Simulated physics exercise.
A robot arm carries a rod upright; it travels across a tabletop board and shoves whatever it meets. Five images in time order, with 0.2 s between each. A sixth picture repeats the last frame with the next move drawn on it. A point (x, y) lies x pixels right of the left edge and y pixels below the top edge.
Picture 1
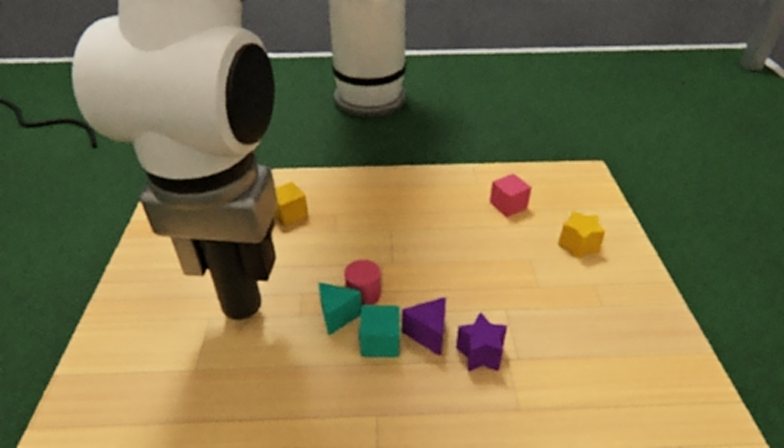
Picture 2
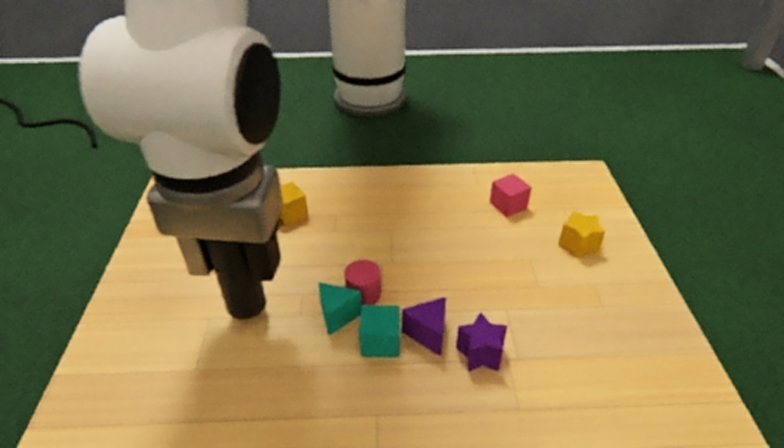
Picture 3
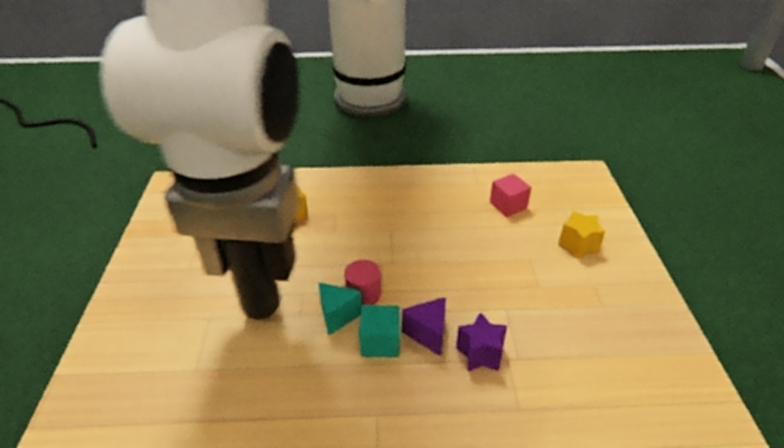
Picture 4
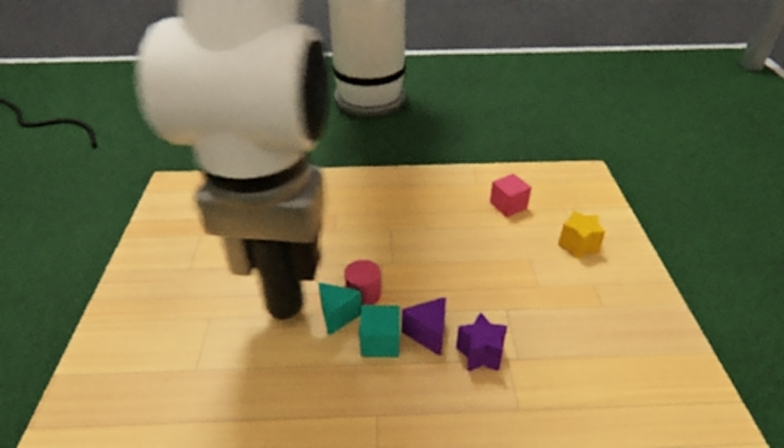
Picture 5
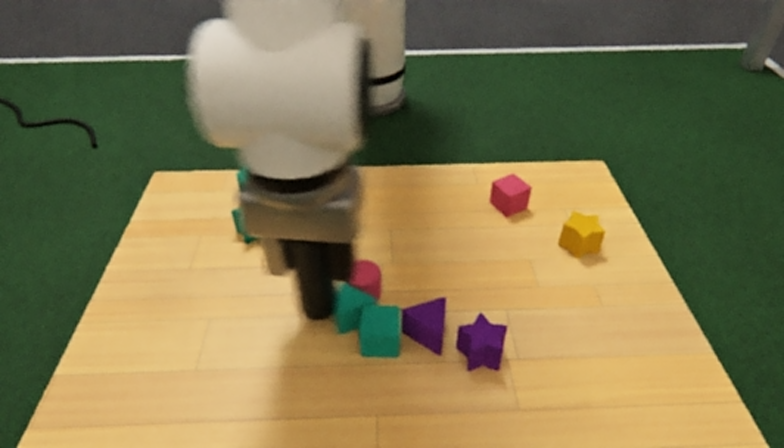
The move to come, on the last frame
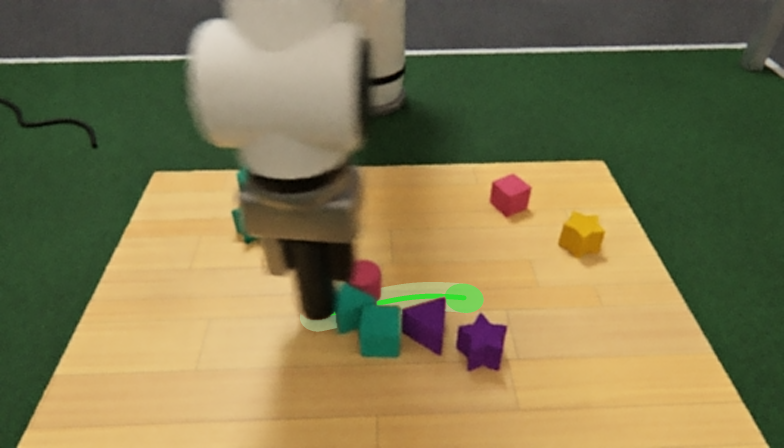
Robot arm sliding its dark rod rightward across a wooden table, nudging a teal triangular block beside other colourful blocks.
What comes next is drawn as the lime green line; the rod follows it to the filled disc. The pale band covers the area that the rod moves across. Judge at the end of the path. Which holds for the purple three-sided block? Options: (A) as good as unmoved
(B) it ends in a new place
I choose B.
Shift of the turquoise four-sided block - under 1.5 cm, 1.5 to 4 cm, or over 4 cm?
Below 1.5 cm.
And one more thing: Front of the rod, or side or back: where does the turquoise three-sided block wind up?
The rod has moved past the turquoise three-sided block by the time the path ends.
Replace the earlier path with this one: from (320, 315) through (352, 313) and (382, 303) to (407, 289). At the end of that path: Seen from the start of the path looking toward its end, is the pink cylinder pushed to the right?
In short: No.
The line goes from (320, 315) via (392, 300), ending at (464, 298).
On the path given first. One third of the way, rod at (369, 295); turquoise three-sided block at (399, 296), turned 40° clockwise; pink cylinder at (389, 260); turquoise four-sided block at (385, 324); purple three-sided block at (437, 315).
Two thirds of the way, rod at (416, 286); turquoise three-sided block at (425, 303), turned 90° clockwise; pink cylinder at (409, 249); turquoise four-sided block at (385, 324); purple three-sided block at (443, 324), turned 35° anticlockwise.
At the end, rod at (465, 287); turquoise three-sided block at (425, 303), turned 90° clockwise; pink cylinder at (409, 249); turquoise four-sided block at (385, 324); purple three-sided block at (443, 324), turned 35° anticlockwise.
